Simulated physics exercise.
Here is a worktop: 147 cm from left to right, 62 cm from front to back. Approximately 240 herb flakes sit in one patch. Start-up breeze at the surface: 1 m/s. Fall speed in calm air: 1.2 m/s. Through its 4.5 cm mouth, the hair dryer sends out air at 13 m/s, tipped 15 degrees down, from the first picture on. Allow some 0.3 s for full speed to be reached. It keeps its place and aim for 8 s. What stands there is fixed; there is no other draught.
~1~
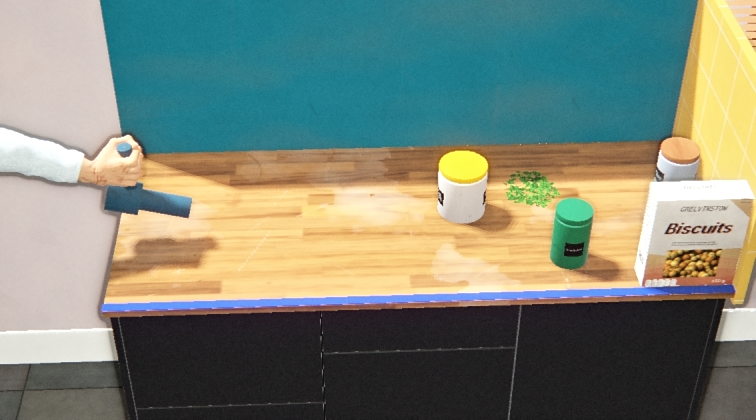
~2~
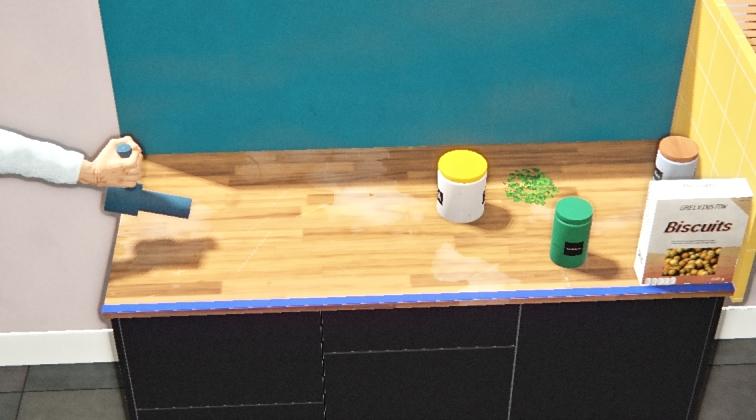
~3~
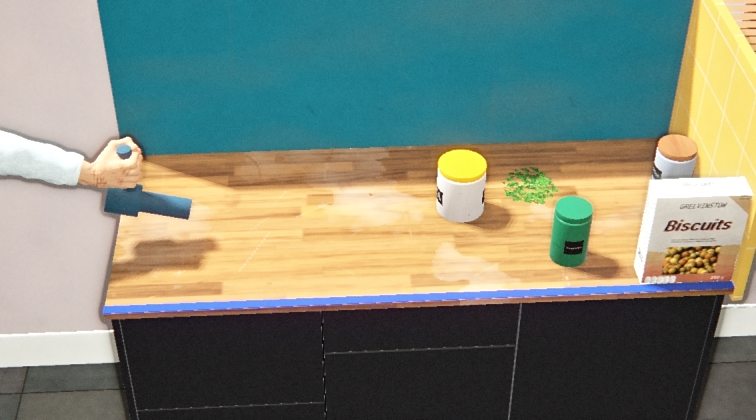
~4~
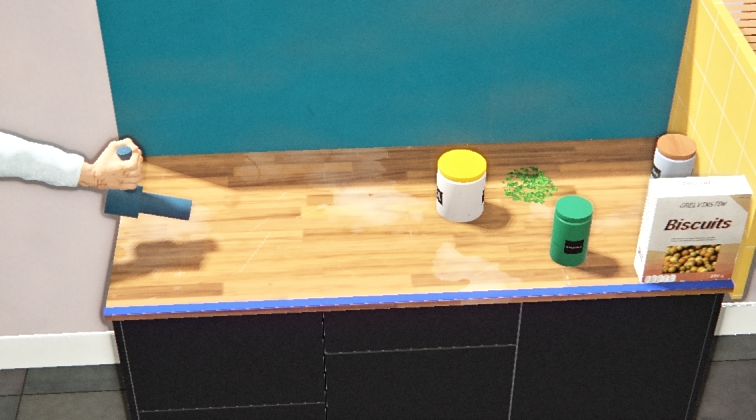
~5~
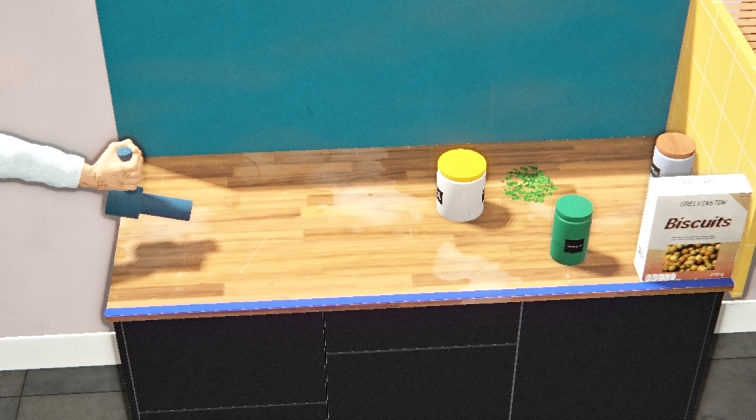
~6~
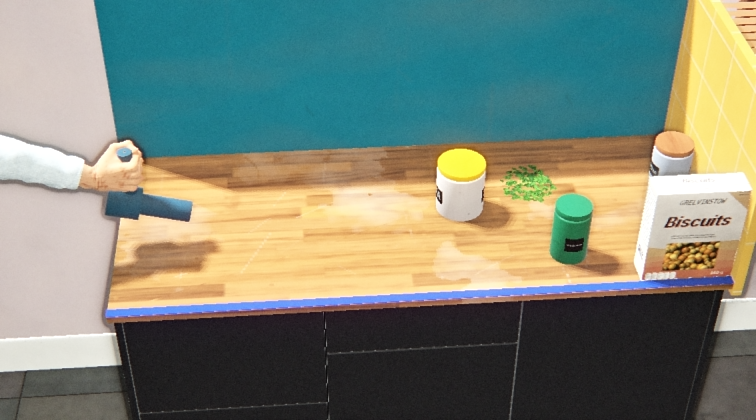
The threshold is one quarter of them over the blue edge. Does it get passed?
No.
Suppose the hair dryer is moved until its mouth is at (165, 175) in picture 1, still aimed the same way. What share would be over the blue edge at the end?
In that case some 0 per cent.
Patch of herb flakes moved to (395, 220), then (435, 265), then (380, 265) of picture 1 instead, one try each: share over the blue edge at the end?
5 %, 100 %, 100 %.
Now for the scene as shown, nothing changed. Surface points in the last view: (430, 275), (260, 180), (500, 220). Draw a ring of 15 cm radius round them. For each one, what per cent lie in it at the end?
I would say some 0 %, 0 % and 40 % respectively.
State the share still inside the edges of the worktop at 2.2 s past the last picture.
It should be roughly 100 % by then.
Then, 1.2 s after the last picture, 0 % are over the blue edge; the middle of those still in play is near (530, 185); 9 % have settled or left.
Then, 2.2 s after the last picture, 0 % are over the blue edge; the middle of those still in play is near (527, 186); 12 % have settled or left.
Then, 4.1 s after the last picture, 0 % are over the blue edge; the middle of those still in play is near (527, 186); 21 % have settled or left.
Then, 7.7 s after the last picture, at the end, 0 % are over the blue edge; the middle of those still in play is near (527, 186).
